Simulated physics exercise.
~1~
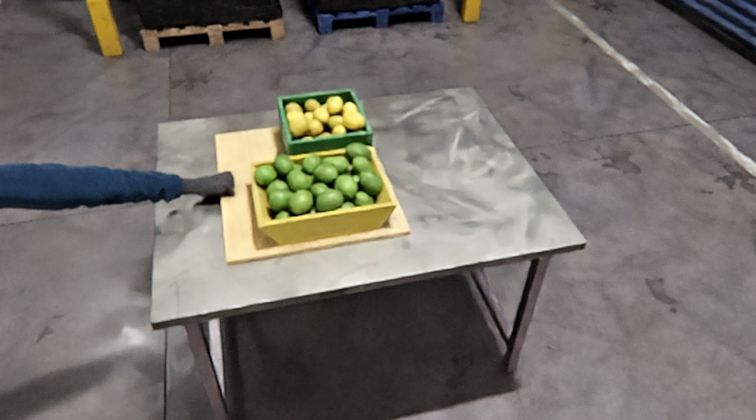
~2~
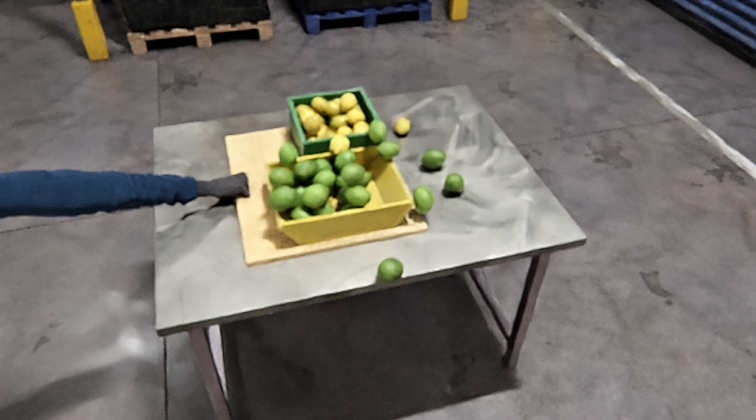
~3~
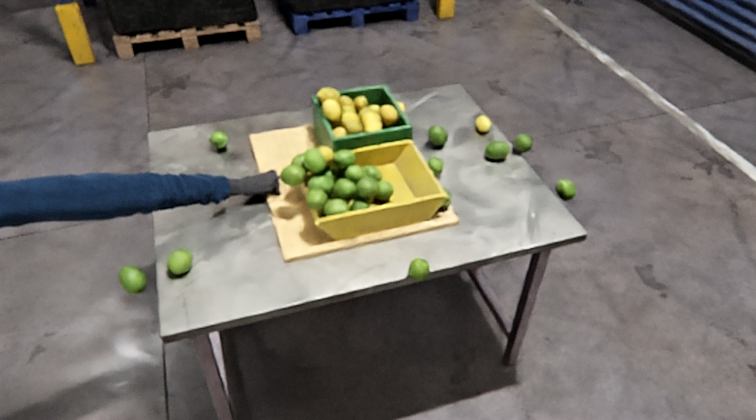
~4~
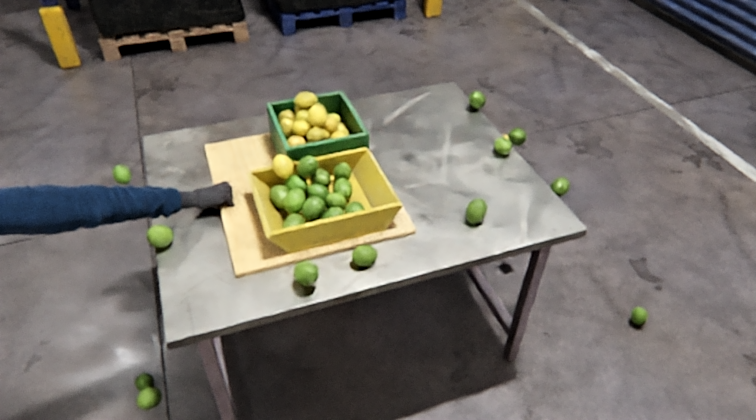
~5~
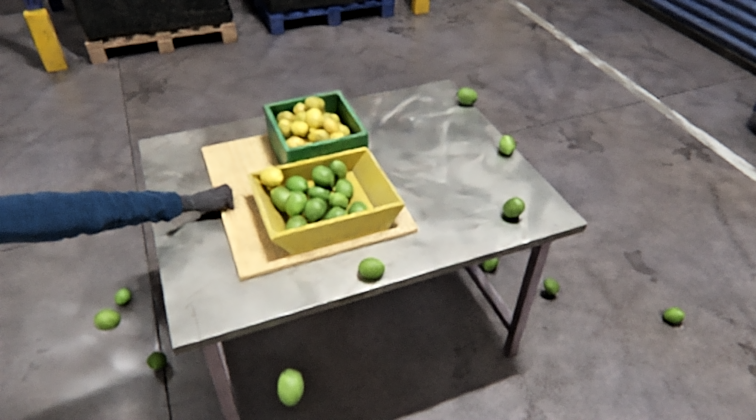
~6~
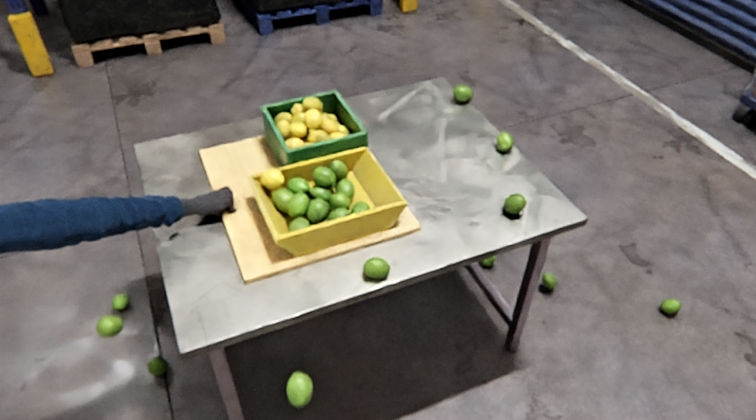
A gloved hand shakes a board of lemons and limes, scattering many limes onto the floor.
